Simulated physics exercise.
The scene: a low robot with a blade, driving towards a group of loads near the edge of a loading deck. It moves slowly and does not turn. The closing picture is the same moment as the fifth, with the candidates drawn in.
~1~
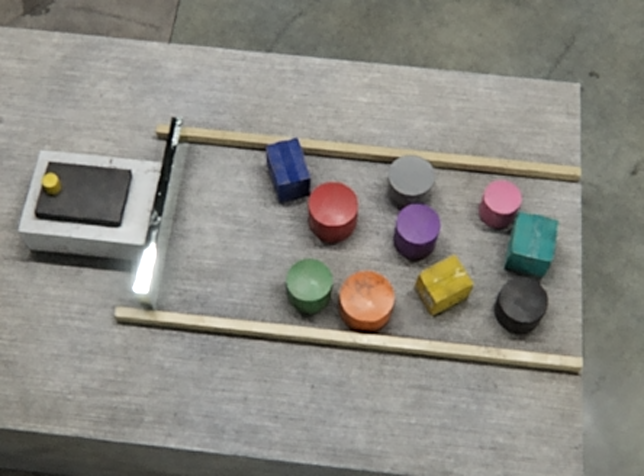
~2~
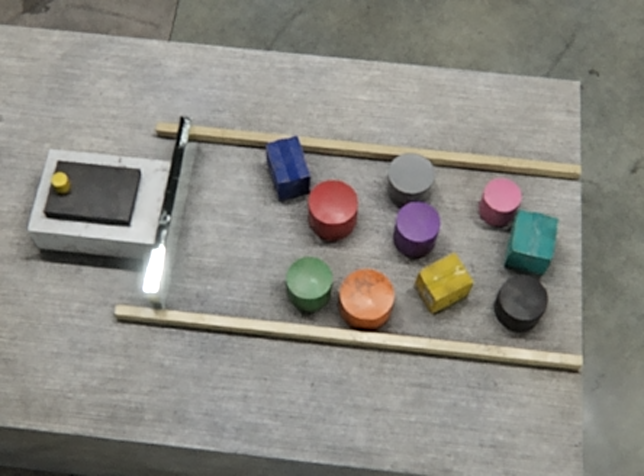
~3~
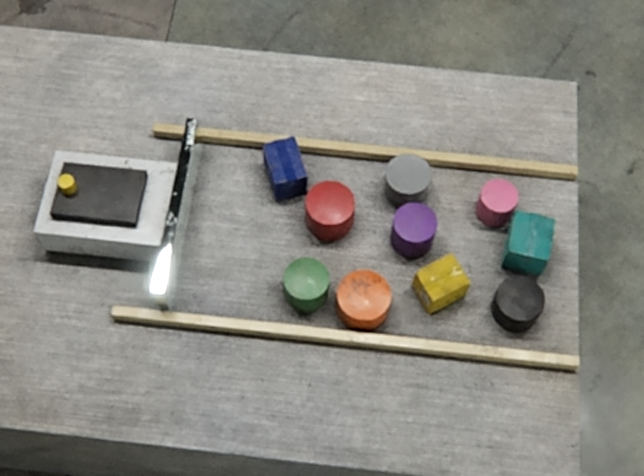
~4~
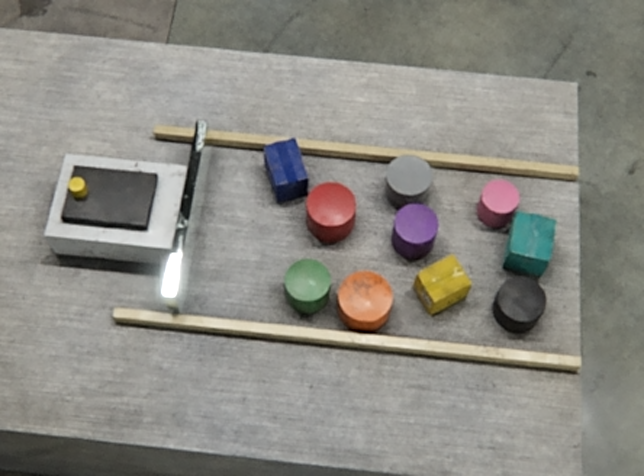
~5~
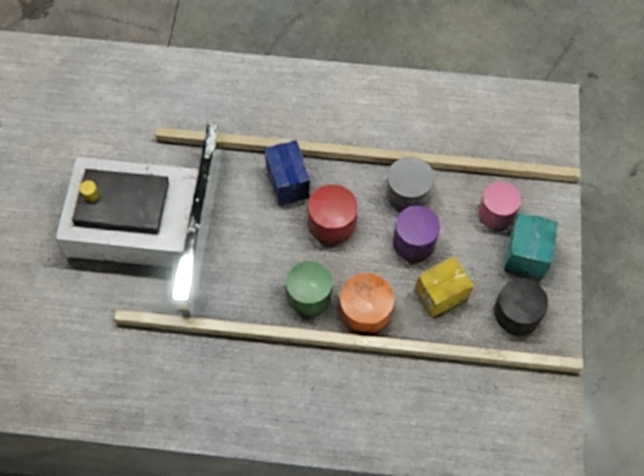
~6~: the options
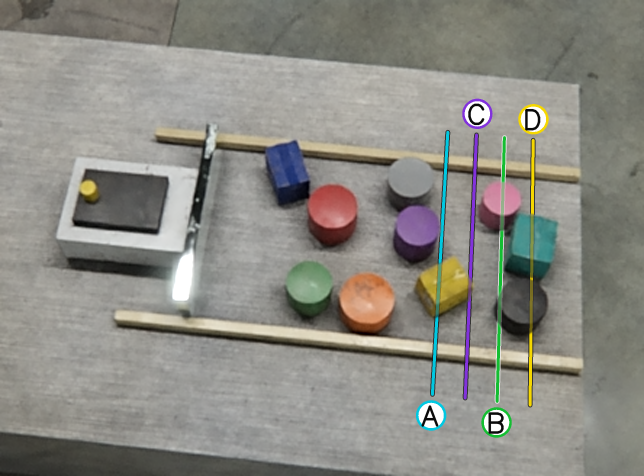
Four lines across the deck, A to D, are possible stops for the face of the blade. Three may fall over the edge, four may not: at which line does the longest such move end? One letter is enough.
Up to line B.
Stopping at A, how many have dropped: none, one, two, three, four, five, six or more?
In all, none.
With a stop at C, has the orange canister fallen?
No.
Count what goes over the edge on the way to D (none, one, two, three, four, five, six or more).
By then, six or more.
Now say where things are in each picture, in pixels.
In the first frame, turquoise box (531, 245); pink canister (500, 204); grey pail (410, 183).
In the second frame, robot (100, 192); green canister (309, 284).
In the third frame, robot (106, 194); black canister (517, 303).
In the fourth frame, robot (117, 197); red canister (331, 212).
In the fifth frame, robot (128, 200); yellow parcel (443, 287); turquoise box (531, 246); pink canister (500, 206).
On the marked copy, A at (441, 254); B at (501, 261); C at (471, 258); D at (532, 264).
Taking B. A third of the way, robot (237, 211); orange canister (376, 307); blue parcel (338, 175).
Two thirds of the way, robot (346, 222); black canister (530, 315); pink canister (518, 206).
When it is over, robot (433, 231); turquoise box over the edge; pink canister over the edge; two fallen.
As for the rest, A is within the limit but short; C is within the limit but short; D drops six.
